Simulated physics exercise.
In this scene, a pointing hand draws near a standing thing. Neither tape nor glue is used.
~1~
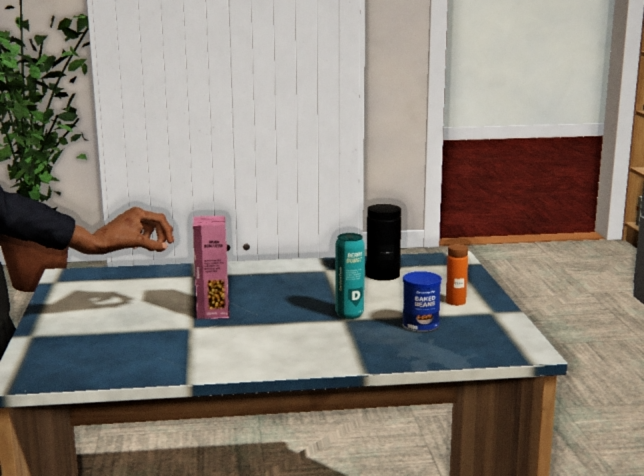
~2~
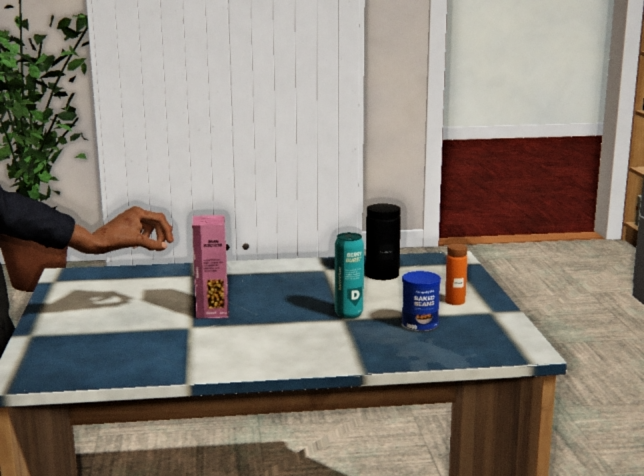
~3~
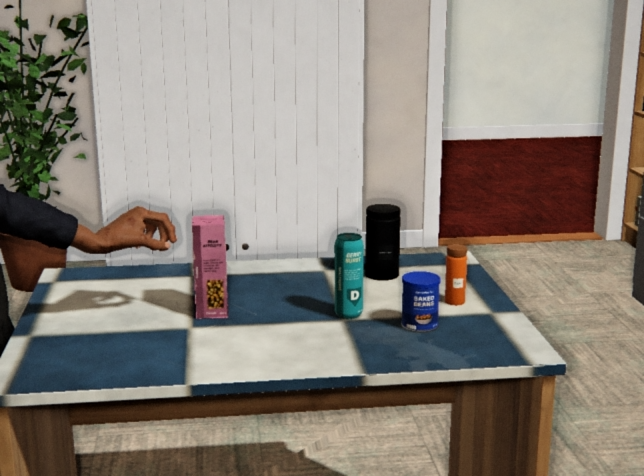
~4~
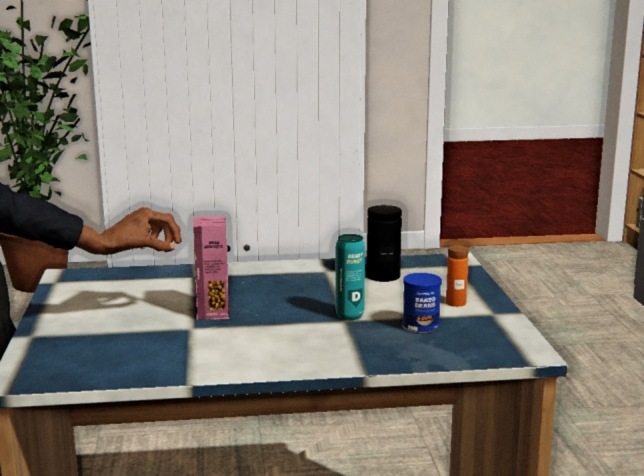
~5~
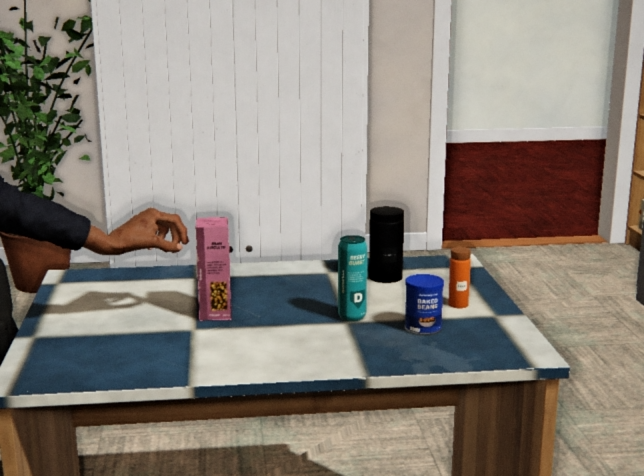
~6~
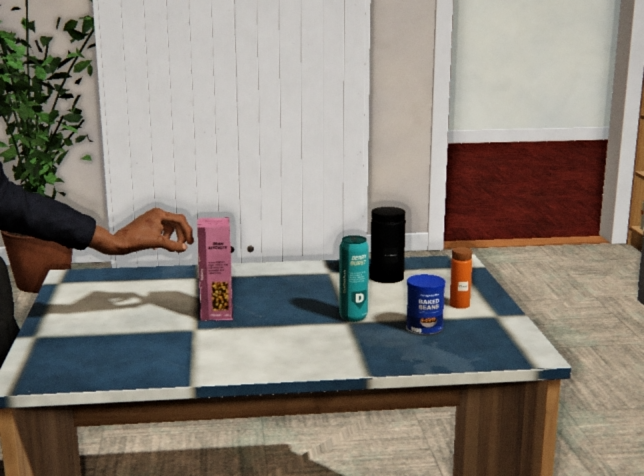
A hand inching right toward a standing pink carton on a checkered table, with a teal canister and other containers standing nearby.
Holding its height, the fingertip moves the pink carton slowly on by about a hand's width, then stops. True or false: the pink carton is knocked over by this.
True.
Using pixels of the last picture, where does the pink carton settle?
Roughly (290, 297).
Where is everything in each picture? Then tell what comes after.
The first frame shows pink carton (211, 267).
The second frame shows pink carton (210, 267).
The third frame shows pink carton (210, 267).
The fourth frame shows pink carton (211, 268).
The fifth frame shows pink carton (214, 269).
The sixth frame shows pink carton (215, 269).
Then, 0.90 s on from there, pink carton turned 31° from how it was put near (242, 267).
Then, 1.10 s on from there, pink carton on its side near (280, 293).
In the end, toppled on the table, pink carton. At the end, from the last picture's camera, pink carton near (290, 296).
